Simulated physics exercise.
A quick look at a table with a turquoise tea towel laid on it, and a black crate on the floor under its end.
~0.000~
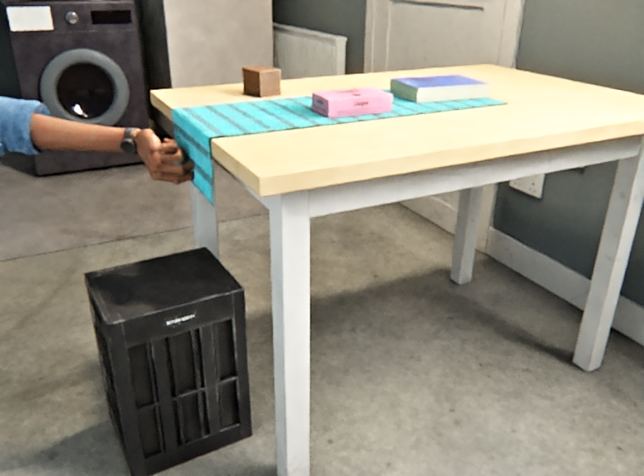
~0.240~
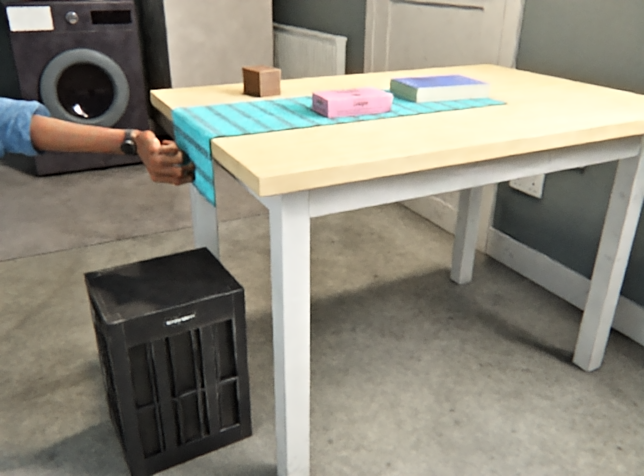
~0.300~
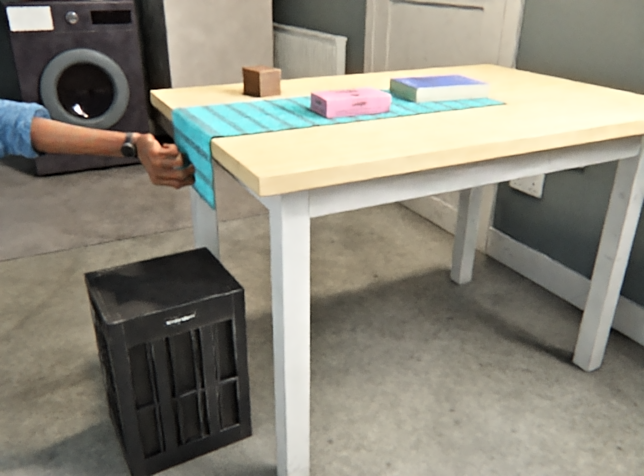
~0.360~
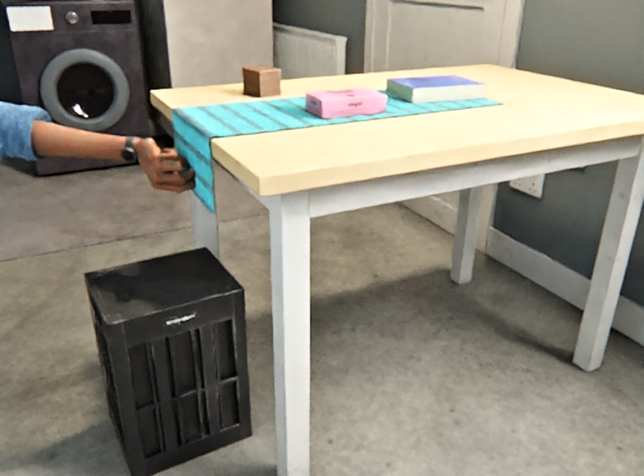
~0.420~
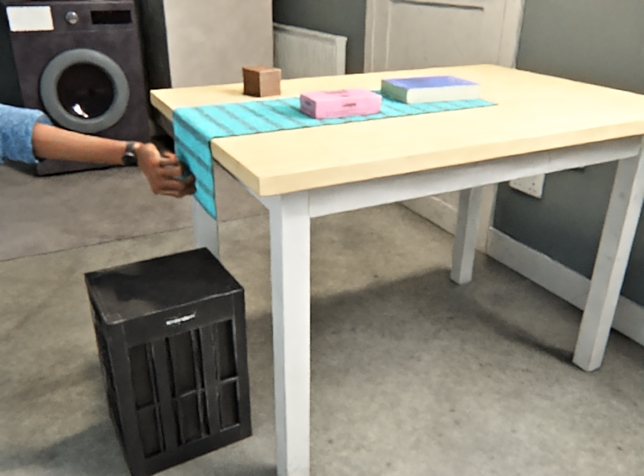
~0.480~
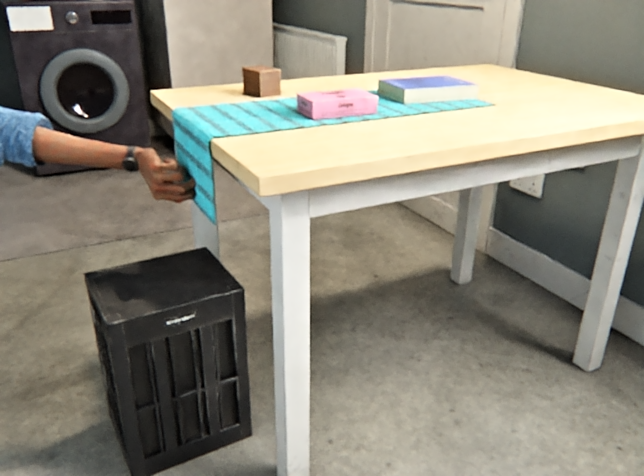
A hand with a dark watch, its arm in a blue sleeve, reaches in from the left of a room with a washing machine, seen from slightly above a pale wooden table. A turquoise cloth carries a pink packet and a blue book, with a brown block beside it and a black crate below. The hand slowly draws the cloth down over the left end, shifting packet and book slightly left, while block, crate and camera stay still.
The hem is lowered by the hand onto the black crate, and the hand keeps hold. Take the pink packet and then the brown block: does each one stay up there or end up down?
Taken in turn, the pink packet stays put up there; the brown block stays put up there.
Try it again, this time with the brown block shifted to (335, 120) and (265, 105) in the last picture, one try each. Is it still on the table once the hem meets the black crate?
First case: Still on; second case: Off.
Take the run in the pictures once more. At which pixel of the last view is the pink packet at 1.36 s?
Approximate spot: (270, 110).
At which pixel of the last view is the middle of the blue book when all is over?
Roughly (368, 94).
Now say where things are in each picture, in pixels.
Tea towel end (214, 207); pink packet (352, 93); brown block (261, 68); blue book (440, 81); top of the crate (144, 298), in the first picture.
Tea towel end (216, 208), far hem (509, 103); brown block (261, 68); brown block stands beside the cloth, in the second picture.
Tea towel end (215, 210); pink packet (350, 93), in the third picture.
Tea towel end (214, 215), far hem (504, 104); brown block (261, 68), in the fourth picture.
Tea towel end (216, 221); pink packet (340, 94), in the fifth picture.
Tea towel end (216, 225), far hem (497, 105); pink packet (337, 94); brown block (261, 68); top of the crate (144, 298), in the sixth picture.
After 0.88 s, hem going down; packet carried along near (306, 106); block in place.
After 1.36 s, hem on the crate; packet carried along near (270, 110); block in place.
In the end, hem on the crate; packet carried along near (264, 111); block in place. The pink packet stays on the table and the brown block remains up there.
